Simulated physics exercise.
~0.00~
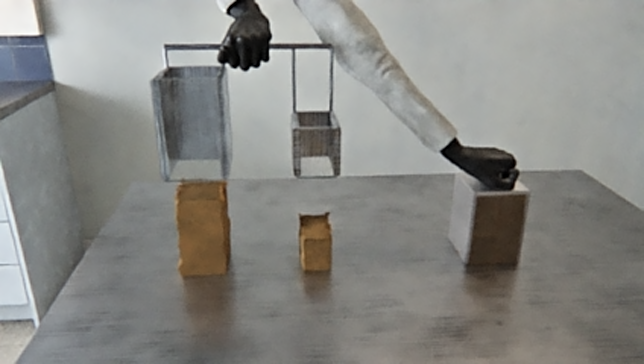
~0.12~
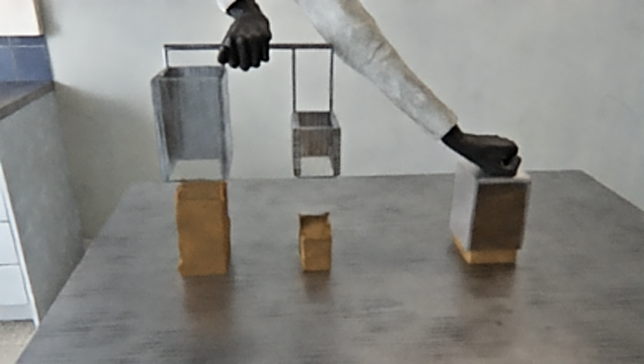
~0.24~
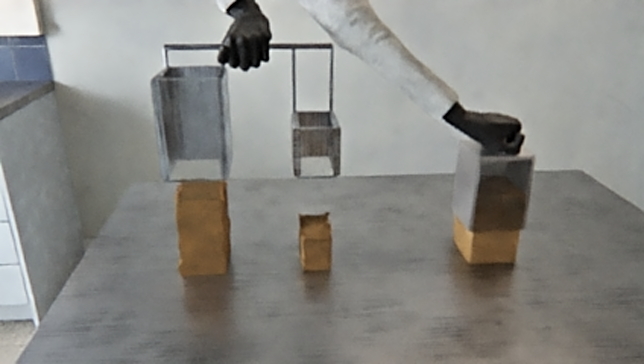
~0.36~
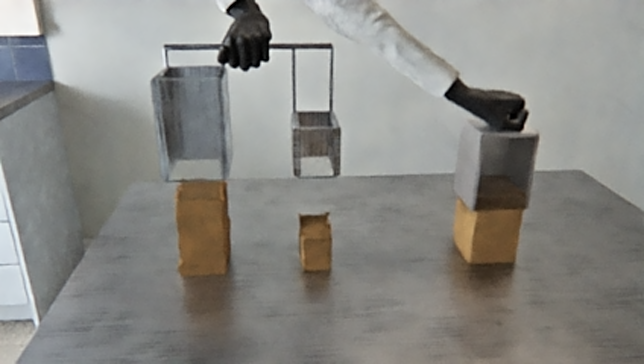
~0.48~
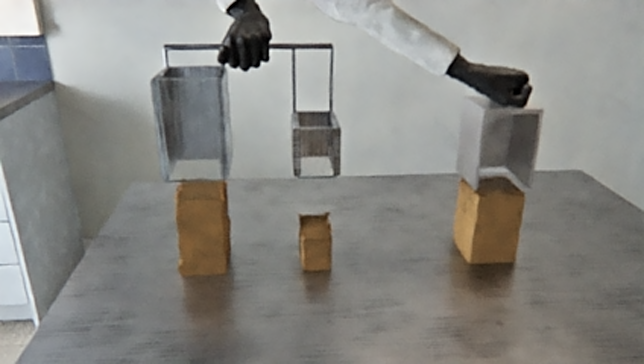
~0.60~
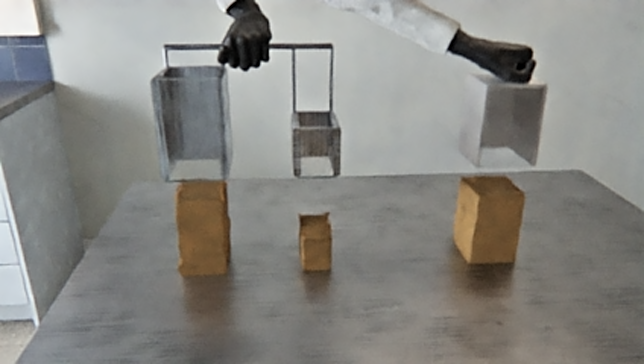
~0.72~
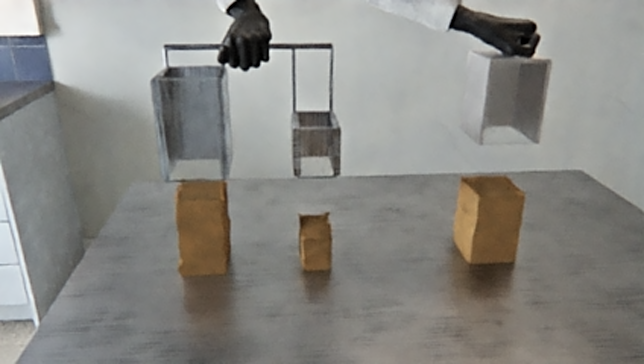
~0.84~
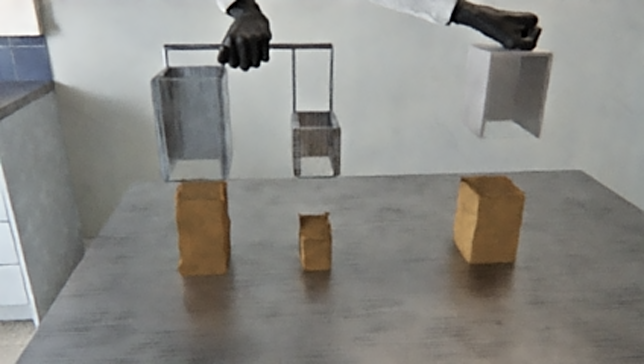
In the video, one black-gloved hand holds a rack with two open containers above two brown blocks on a gray table, while another lifts a boxy tin straight up at right, uncovering a block of moist sand that stays standing as the tin hangs above it.
